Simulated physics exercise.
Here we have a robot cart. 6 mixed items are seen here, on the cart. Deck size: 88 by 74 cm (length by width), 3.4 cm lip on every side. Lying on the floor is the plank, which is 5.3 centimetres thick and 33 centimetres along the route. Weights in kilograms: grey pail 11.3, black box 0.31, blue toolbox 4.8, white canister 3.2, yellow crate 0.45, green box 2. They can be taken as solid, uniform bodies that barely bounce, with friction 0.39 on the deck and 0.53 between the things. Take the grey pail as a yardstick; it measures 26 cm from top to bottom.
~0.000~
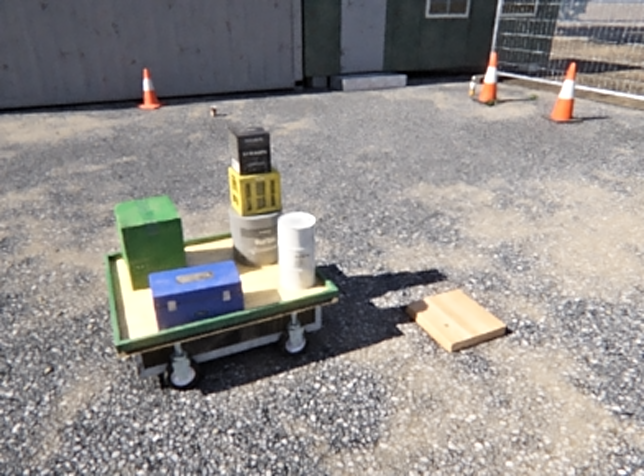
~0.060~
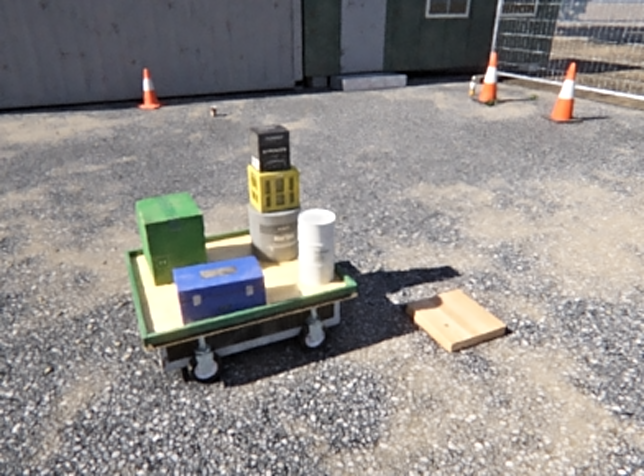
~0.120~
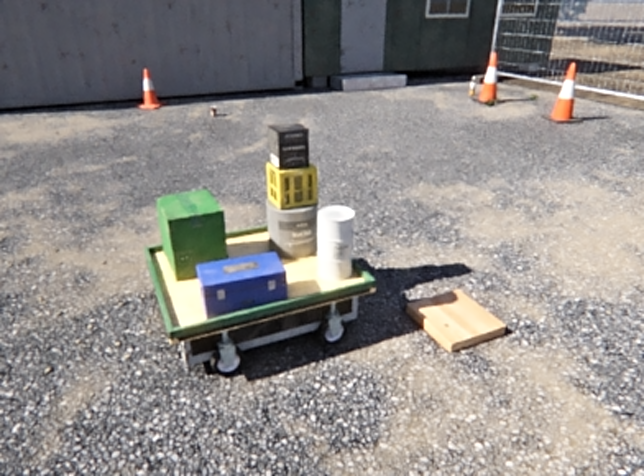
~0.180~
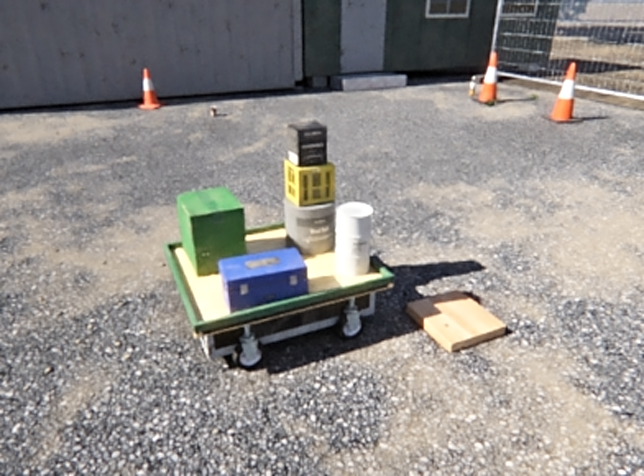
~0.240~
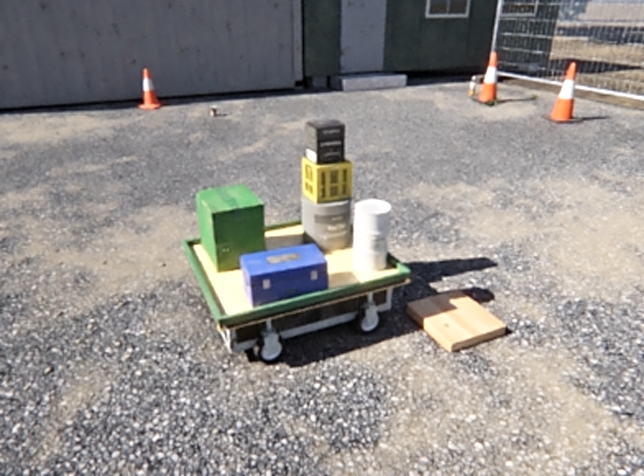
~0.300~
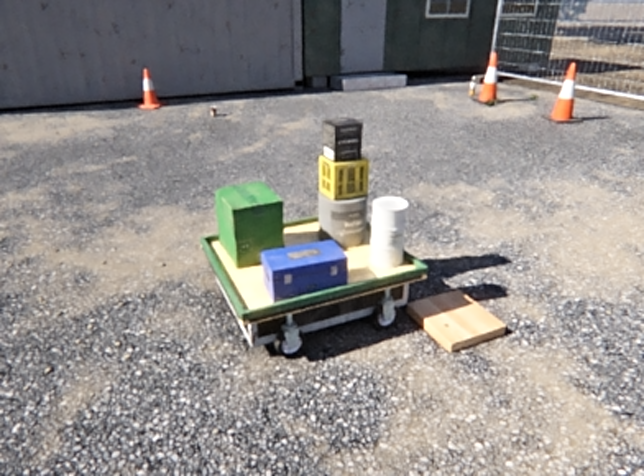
A green-edged cart carrying a green box, a blue toolbox, a white canister and a stack of three items rolled steadily to the right across the gravel, drawing close to a wooden plank.
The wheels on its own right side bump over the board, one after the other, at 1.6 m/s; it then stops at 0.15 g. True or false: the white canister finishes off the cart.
False.
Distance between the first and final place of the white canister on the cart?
Roughly 30 cm.
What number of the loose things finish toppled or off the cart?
The count comes out at 3.
Around 0.70 s, 112 cm covered; white canister at 34° to upright near (468, 200); black box at 18° to upright; yellow crate at 17° to upright.
Around 1.10 s, 176 cm covered; black box now off the cart; white canister on its side near (521, 200); yellow crate on its side.
Finally (2.6 s), off the cart, black box; on their side or leaning hard on the cart, white canister and yellow crate; the other 3 still in place (within 10 cm). In the last view, white canister near (614, 181).
